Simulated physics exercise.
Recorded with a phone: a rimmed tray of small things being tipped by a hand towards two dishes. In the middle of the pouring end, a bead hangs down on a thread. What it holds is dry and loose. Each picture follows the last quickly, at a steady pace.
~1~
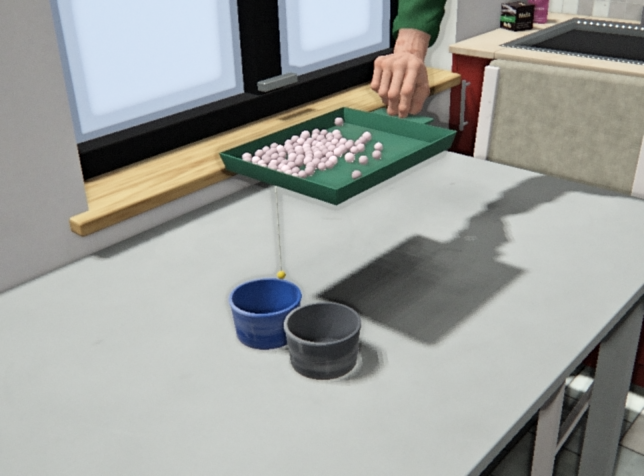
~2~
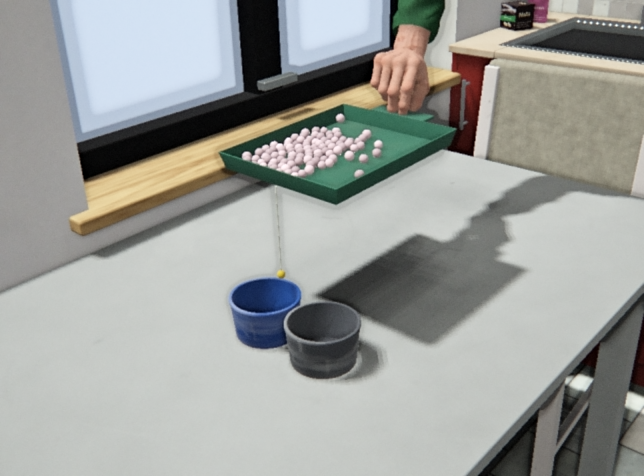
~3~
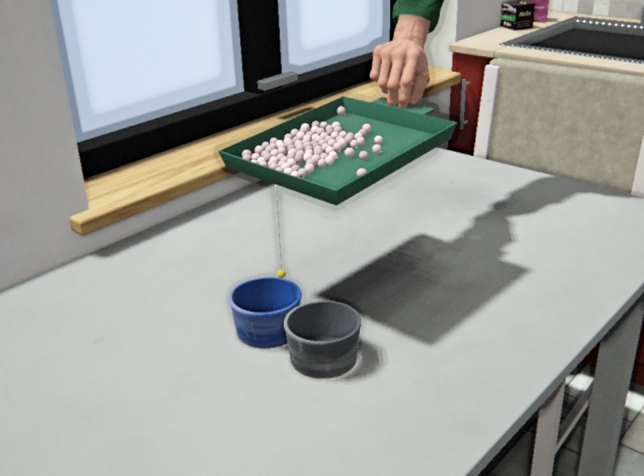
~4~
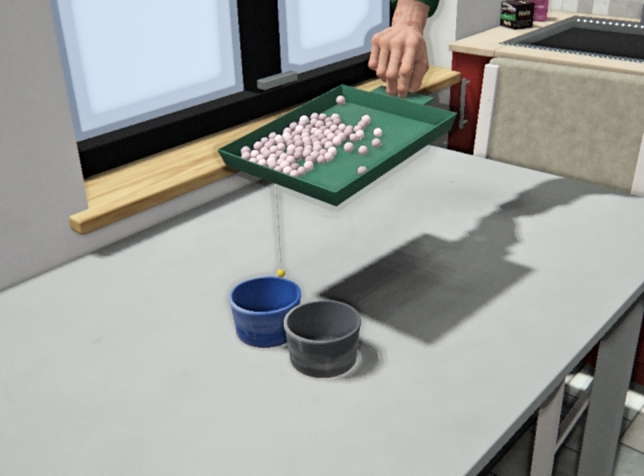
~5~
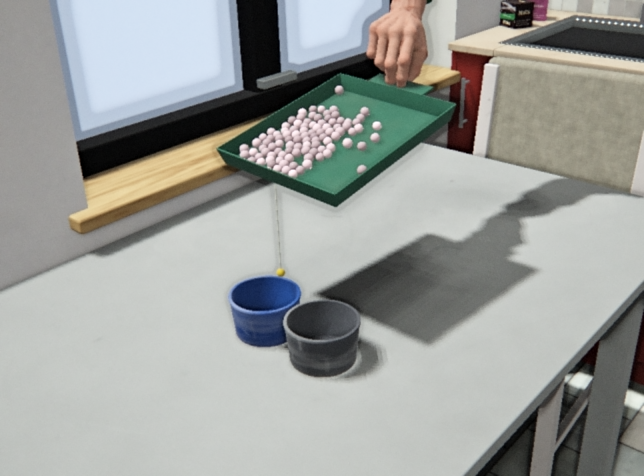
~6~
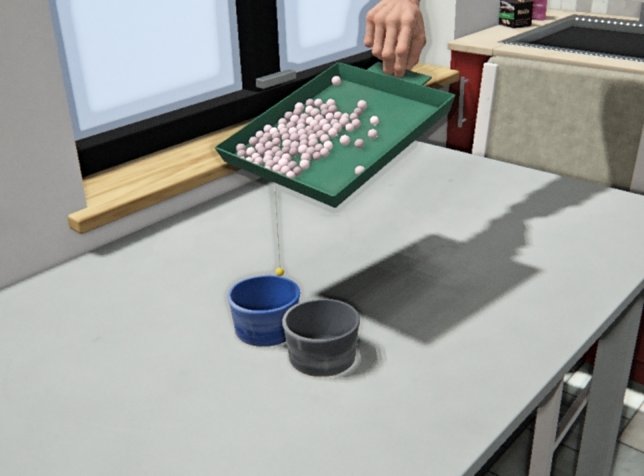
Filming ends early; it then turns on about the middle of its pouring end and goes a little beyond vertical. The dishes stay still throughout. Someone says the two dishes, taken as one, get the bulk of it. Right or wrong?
Right, they get more than half.
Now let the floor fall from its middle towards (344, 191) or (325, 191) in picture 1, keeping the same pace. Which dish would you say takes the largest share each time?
Result of try 1 is the right side, of try 2 the right side.
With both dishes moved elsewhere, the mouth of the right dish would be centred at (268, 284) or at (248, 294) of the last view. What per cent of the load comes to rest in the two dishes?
Trial 1 about 0 %, trial 2 about 10 %.
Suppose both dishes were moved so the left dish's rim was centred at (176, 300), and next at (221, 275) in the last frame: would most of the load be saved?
For the earlier try a smaller portion is kept, for the later one a smaller portion.
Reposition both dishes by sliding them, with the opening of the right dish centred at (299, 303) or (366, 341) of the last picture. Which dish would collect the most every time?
Right side first, Left side second.
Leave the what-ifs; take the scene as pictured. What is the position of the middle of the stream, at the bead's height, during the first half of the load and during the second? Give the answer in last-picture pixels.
At (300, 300) for the first part, then at (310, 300) for the others.
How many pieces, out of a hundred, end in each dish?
Final share: Left dish at 20 per cent, right dish at 70 per cent.
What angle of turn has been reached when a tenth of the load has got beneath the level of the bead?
The angle is roughly 80° at that point.
Shortly afterwards, tray tipped steeply; all but a few on the tray; only a few in the air.
Next, tray tipped right over; near a quarter on the tray; near a third in the right dish; a little in the left dish; only a few outside both; near a quarter in the air.
Some moments later, tray tipped past a quarter turn; the bulk in the right dish; near a quarter in the left dish; a little outside both.
In the end, tray tipped past a quarter turn; the bulk in the right dish; near a quarter in the left dish; a little outside both.
